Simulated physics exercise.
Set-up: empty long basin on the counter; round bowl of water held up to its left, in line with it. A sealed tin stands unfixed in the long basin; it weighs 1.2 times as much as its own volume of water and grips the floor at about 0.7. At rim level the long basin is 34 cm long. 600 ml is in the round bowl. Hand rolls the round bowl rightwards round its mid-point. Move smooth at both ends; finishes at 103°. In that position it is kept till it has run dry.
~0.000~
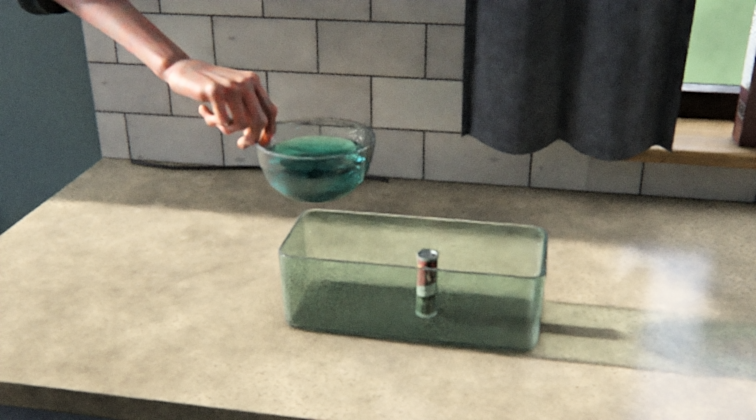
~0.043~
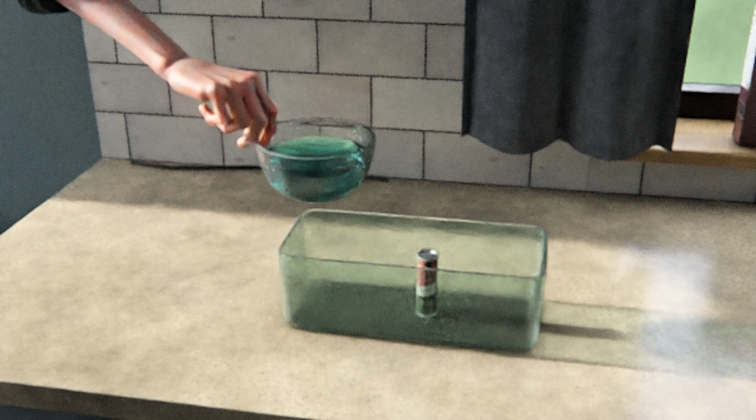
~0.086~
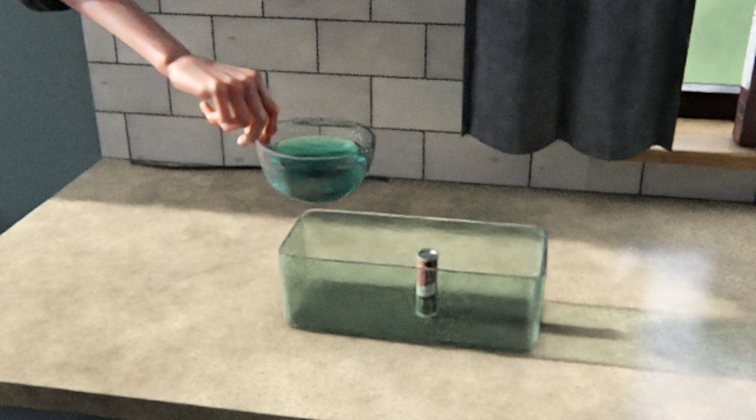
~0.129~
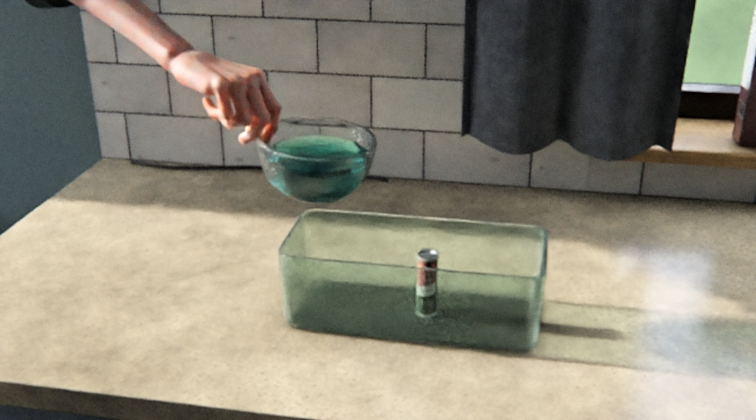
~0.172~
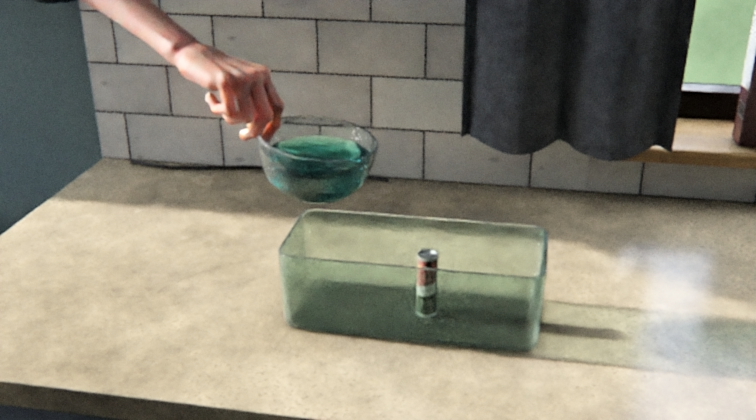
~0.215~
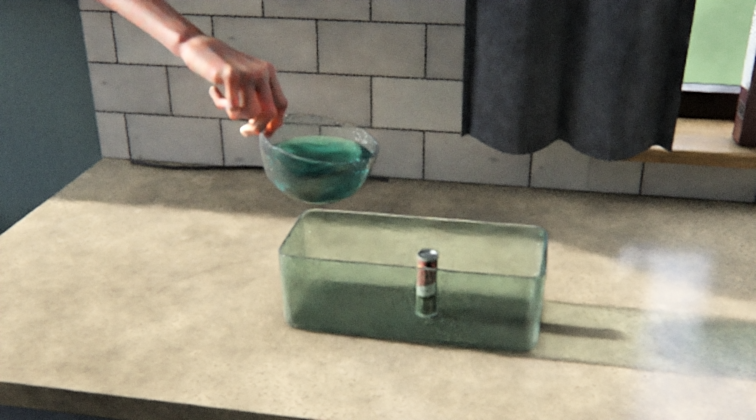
The clip shows a hand holding a round glass bowl of blue-green water above a counter, left of a clear long basin with a small tin inside; the bowl starts level, then the hand tilts it slightly to the right.
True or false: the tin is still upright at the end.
True.
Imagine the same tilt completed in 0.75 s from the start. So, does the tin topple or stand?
In that case the tin does not tip.
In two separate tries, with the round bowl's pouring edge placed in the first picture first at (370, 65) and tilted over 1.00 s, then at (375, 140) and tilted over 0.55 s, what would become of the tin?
Run one: It does not tip. Run two: It tumbles.
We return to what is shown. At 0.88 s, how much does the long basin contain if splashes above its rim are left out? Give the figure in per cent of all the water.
That comes to about 90 percent.
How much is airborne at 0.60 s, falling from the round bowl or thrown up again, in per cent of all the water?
Around 30 in a hundred.
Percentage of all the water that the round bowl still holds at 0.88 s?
I'd say some 5 per cent remains.
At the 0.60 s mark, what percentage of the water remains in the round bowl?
Still held: Roughly 54 % of the total.
Then, 0.60 s in, the tilt is 67° and 54 per cent is still to pour; the tin stands where it began.
Then, 0.88 s in, the tilt is 100° and 5 per cent is still to pour; the tin stands where it began.
Then, 1.18 s in, the tilt is 103° and 0 per cent is still to pour; the tin stands where it began.
Then, 1.50 s in, the tilt is 103° and 0 per cent is still to pour; the tin stands where it began.
Finally, the tin stands where it began.
